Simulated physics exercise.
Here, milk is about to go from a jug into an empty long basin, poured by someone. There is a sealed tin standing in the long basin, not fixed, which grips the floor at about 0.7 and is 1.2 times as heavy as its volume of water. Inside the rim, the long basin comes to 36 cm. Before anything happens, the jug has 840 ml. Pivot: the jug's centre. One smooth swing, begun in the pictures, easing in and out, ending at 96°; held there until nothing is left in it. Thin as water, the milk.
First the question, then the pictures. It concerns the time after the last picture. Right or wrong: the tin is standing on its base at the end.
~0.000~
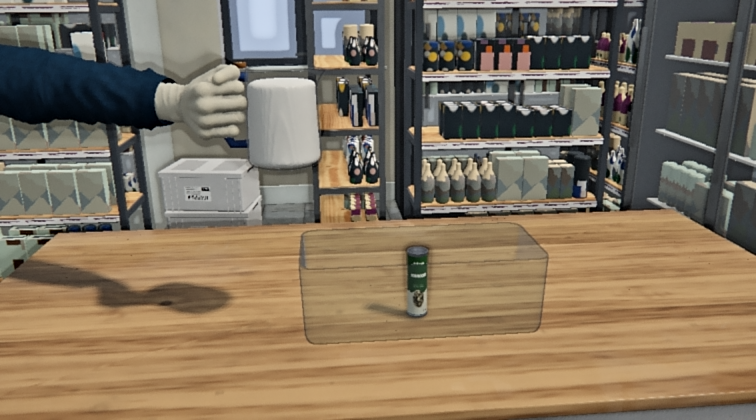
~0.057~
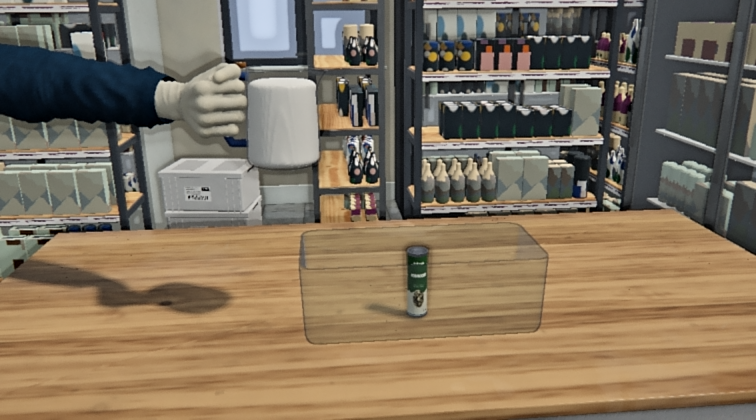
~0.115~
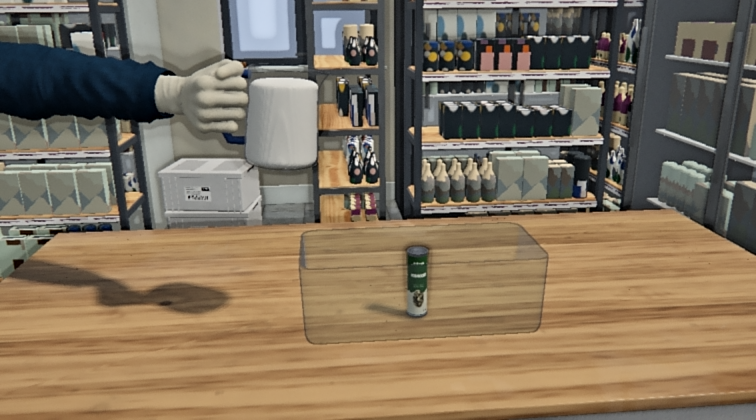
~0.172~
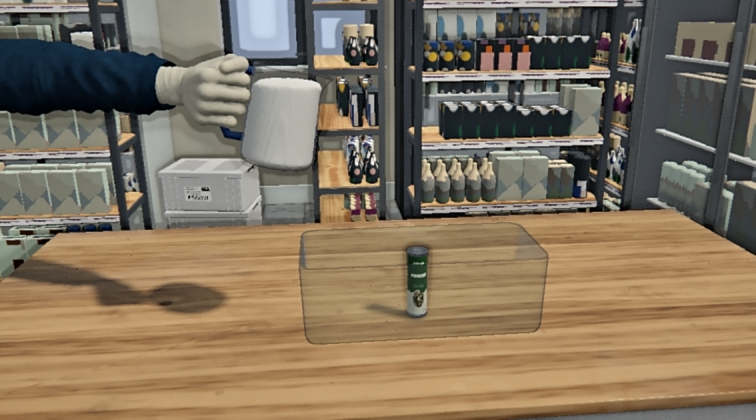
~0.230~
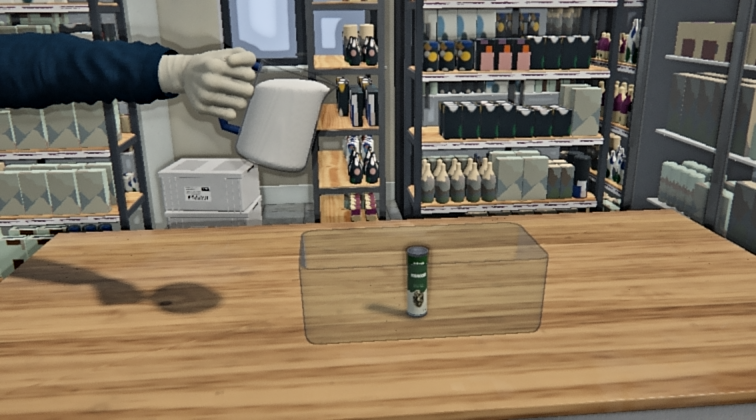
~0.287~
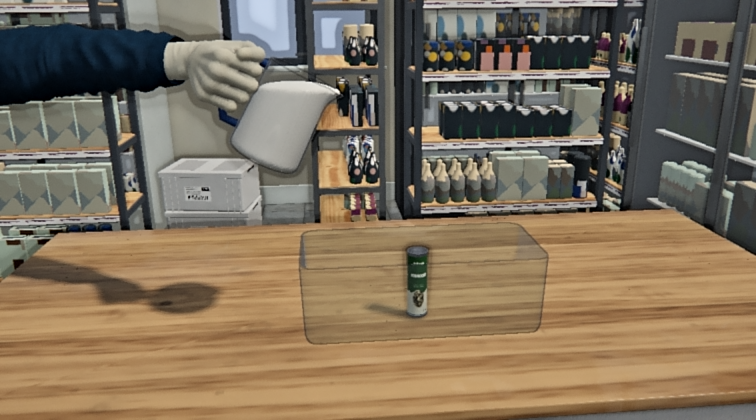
Wrong, it is lying on its side.
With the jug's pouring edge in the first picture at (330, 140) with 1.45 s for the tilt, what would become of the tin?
After that, the tin stays vertical.
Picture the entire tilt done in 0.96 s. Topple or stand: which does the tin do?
Outcome - the tin comes down.
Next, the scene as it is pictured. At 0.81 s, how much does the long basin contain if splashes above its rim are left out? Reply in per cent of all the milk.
Near 36 in a hundred.
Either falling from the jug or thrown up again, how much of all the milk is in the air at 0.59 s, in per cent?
Some 20 % is the figure.
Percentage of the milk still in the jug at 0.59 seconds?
Close to 76 in a hundred.
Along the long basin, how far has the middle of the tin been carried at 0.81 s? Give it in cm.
Its middle sits about 3 cm from the start.
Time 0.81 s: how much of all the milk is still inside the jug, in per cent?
36 %.
By 0.59 s the tilt is 81° and 76 per cent is still to pour; the tin stands where it began.
By 0.81 s the tilt is 96° and 37 per cent is still to pour; the tin leans 6°.
By 1.04 s the tilt is 96° and 15 per cent is still to pour; the tin lies on its side.
By 1.29 s the tilt is 96° and 7 per cent is still to pour; the tin lies on its side.
At rest the tin lies on its side.
